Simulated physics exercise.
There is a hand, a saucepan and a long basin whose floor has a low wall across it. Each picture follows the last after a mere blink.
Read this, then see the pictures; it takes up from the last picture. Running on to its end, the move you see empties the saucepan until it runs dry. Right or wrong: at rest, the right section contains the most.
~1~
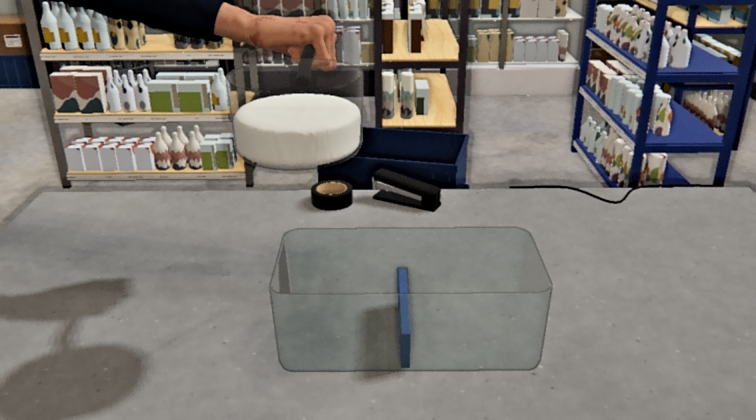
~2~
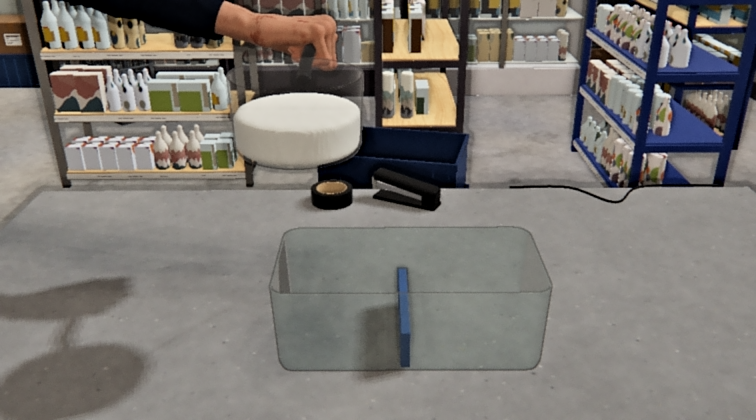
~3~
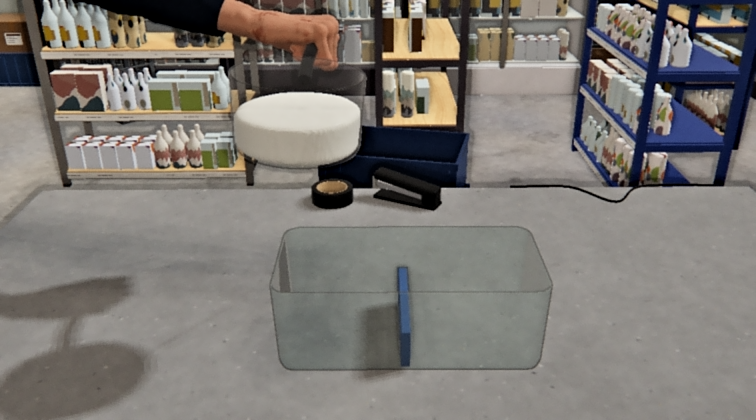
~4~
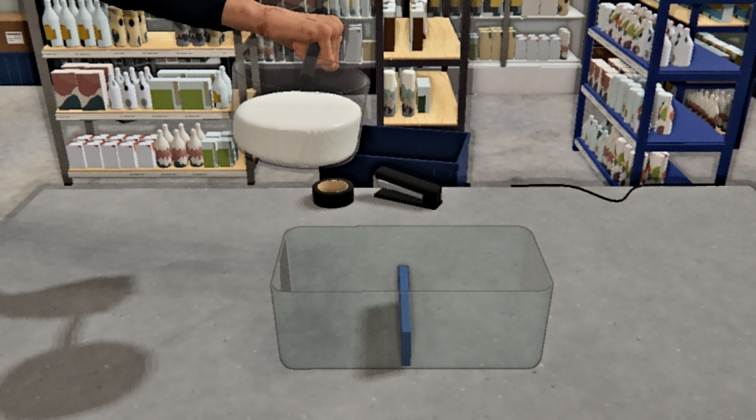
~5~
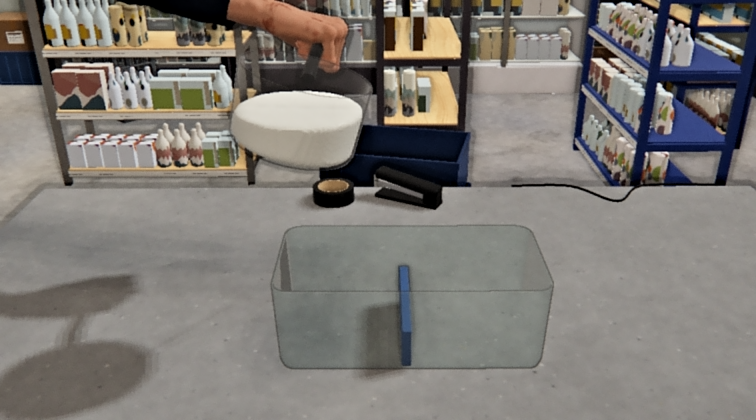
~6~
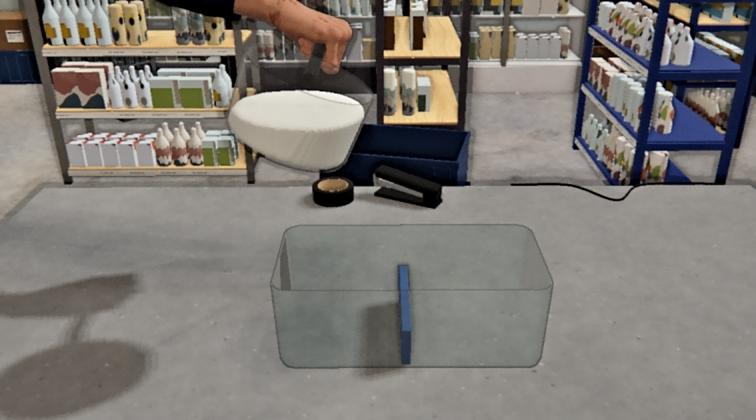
Right.
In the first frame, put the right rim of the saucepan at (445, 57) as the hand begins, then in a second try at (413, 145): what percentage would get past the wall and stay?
Start one gives some 95 %, start two some 95 %.
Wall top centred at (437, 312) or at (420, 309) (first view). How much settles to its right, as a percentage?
My guess is some 20 percent the first time and some 45 percent the second.
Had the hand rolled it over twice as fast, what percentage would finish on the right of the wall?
Close to 60 out of every hundred.
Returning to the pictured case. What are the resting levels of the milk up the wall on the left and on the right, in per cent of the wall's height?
About 20 on the left and about 40 on the right.
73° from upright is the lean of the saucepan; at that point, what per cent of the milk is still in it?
My estimate is close to 65 percent remaining.
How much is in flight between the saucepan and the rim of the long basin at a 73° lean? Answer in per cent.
I'd reckon some 30 per cent.
A moment on, the tilt is 73° and 66 per cent is still to pour, 1 is left of the wall and 3 right of it.
Next, the tilt is 97° and 19 per cent is still to pour, 5 is left of the wall and 55 right of it.
Then the tilt is 100° and 3 per cent is still to pour, 22 is left of the wall and 70 right of it.
Later the tilt is 100° and 0 per cent is still to pour, 28 is left of the wall and 70 right of it.
Finally, 28 per cent lies left of the wall, 70 right of it and 1 outside.
